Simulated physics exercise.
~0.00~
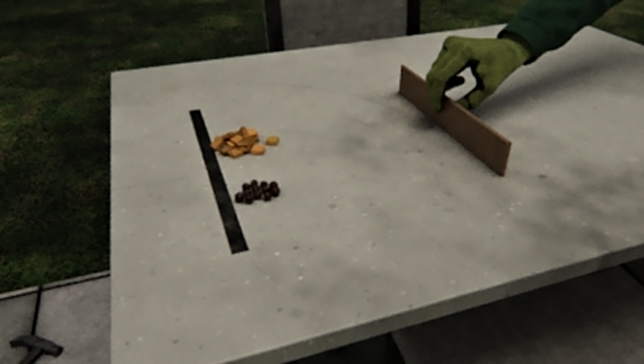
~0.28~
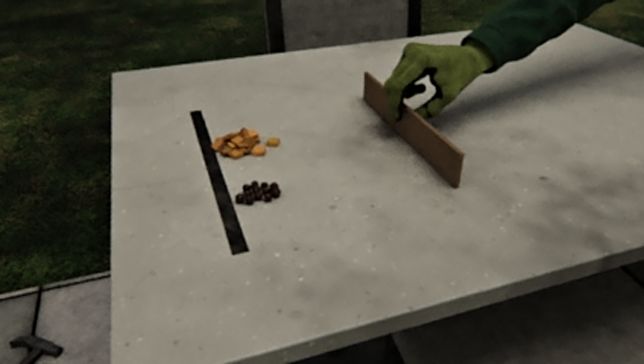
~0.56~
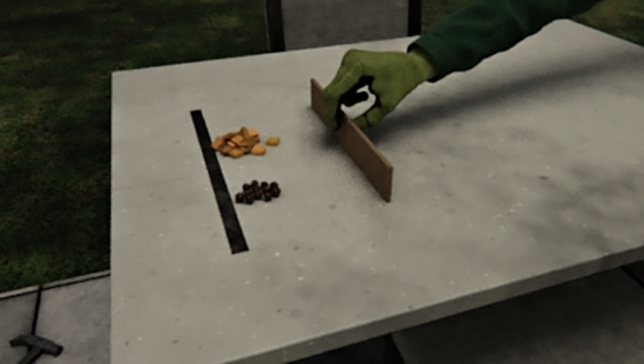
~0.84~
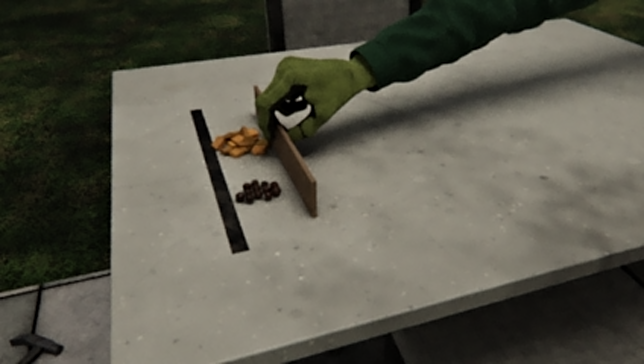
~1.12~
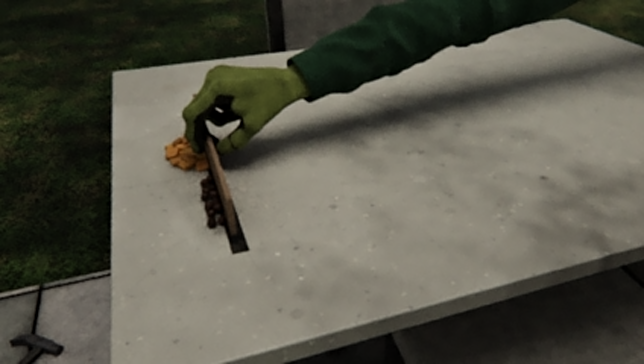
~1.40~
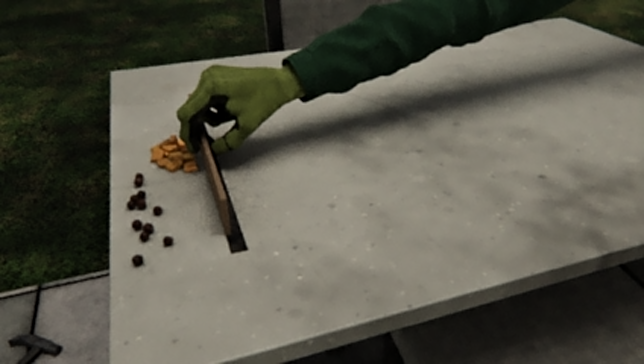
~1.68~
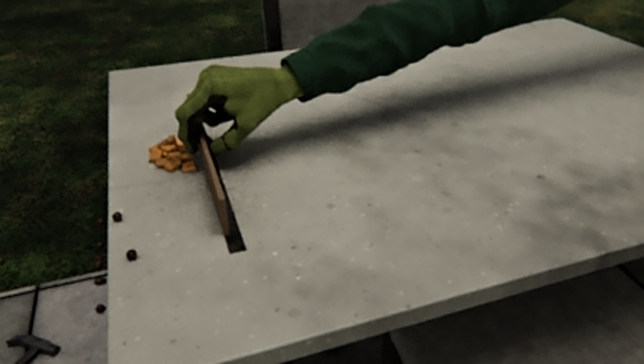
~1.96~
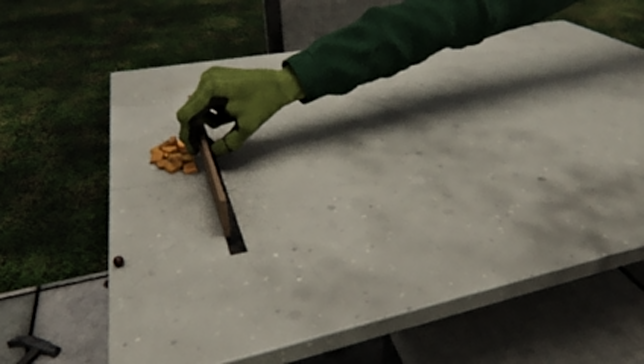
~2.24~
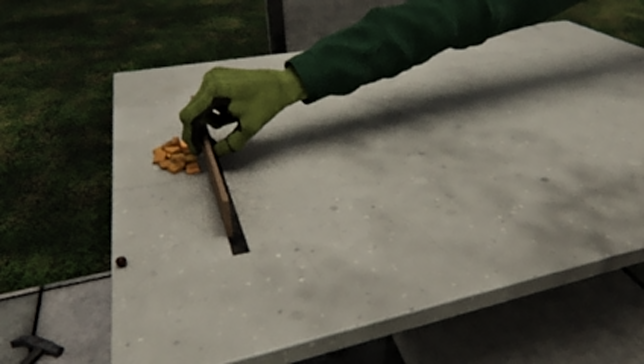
Green-gloved hand sliding a card left to black tape, pushing two small piles; dark beads roll mostly off table, orange bits stay.
